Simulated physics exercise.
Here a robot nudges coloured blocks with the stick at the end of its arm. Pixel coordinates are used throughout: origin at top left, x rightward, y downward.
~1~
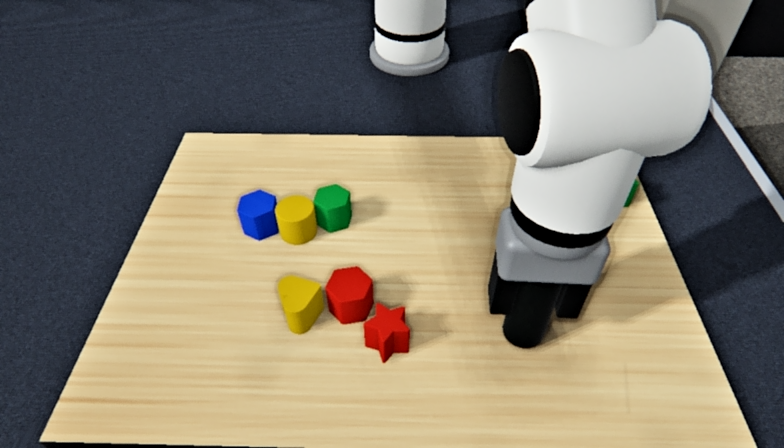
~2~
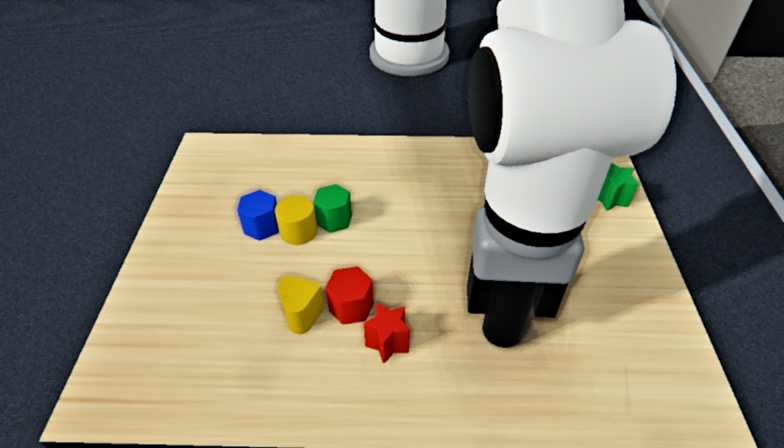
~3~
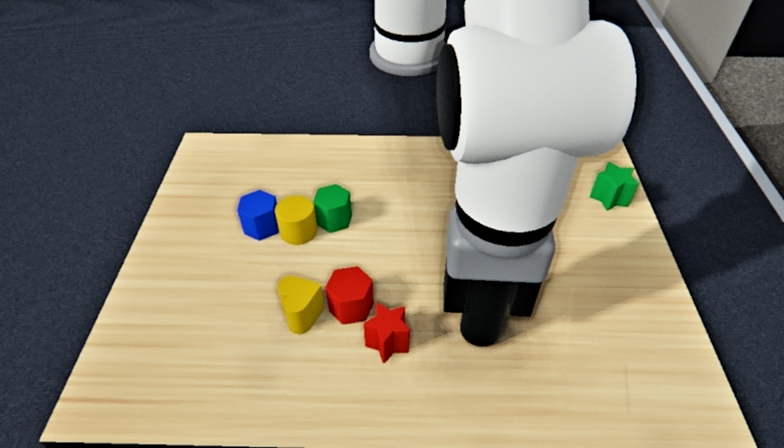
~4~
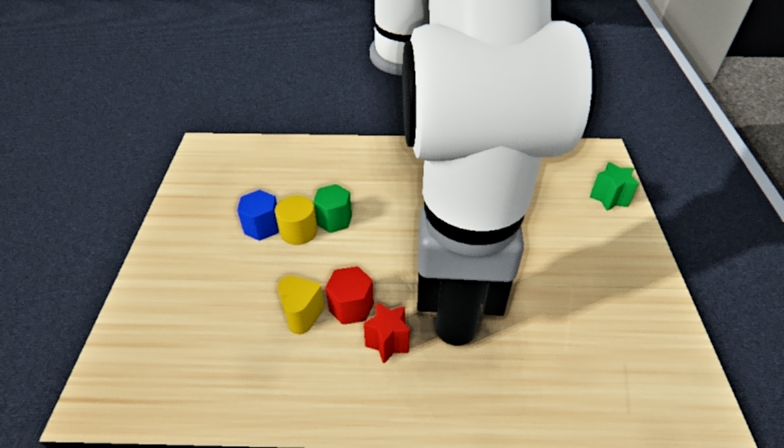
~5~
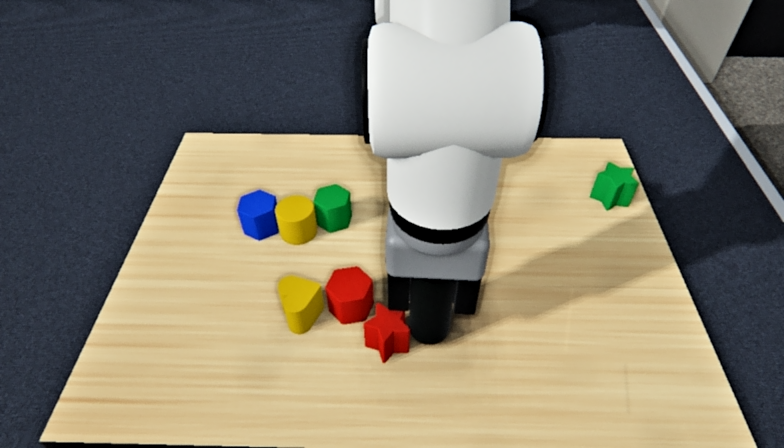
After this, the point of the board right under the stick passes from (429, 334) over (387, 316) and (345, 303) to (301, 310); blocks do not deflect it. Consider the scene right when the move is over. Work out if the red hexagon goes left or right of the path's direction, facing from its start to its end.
Gets pushed right.
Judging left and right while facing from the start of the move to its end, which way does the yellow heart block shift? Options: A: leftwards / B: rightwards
Letter A.
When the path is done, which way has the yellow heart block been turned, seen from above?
Answer: Anticlockwise.
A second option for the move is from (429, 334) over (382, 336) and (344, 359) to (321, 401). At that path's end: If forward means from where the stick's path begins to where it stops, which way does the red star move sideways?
To the right.
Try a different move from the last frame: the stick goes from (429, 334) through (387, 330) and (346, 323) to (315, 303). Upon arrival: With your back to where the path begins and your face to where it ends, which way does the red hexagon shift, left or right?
That's a shift to the right.
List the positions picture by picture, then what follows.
In the first frame, stick's lower end at (523, 331); yellow heart block at (297, 292); red hexagon at (349, 283); red star at (388, 320).
In the second frame, stick at (502, 331); blocks still.
In the third frame, stick at (480, 330); blocks still.
In the fourth frame, stick at (456, 329); blocks still.
In the fifth frame, stick at (429, 328); yellow heart block at (297, 292); red hexagon at (349, 283); red star at (388, 320).
On the path given first. One third of the way, stick at (385, 309); red hexagon at (346, 282); red star at (369, 320), turned 55° anticlockwise.
Two thirds of the way, stick at (344, 297); yellow heart block at (276, 291), turned 65° anticlockwise; red hexagon at (305, 268); red star at (368, 320), turned 65° anticlockwise.
At the end, stick at (300, 304); yellow heart block at (252, 295), turned 80° anticlockwise; red hexagon at (277, 260), turned 35° clockwise; red star at (368, 320), turned 65° anticlockwise.
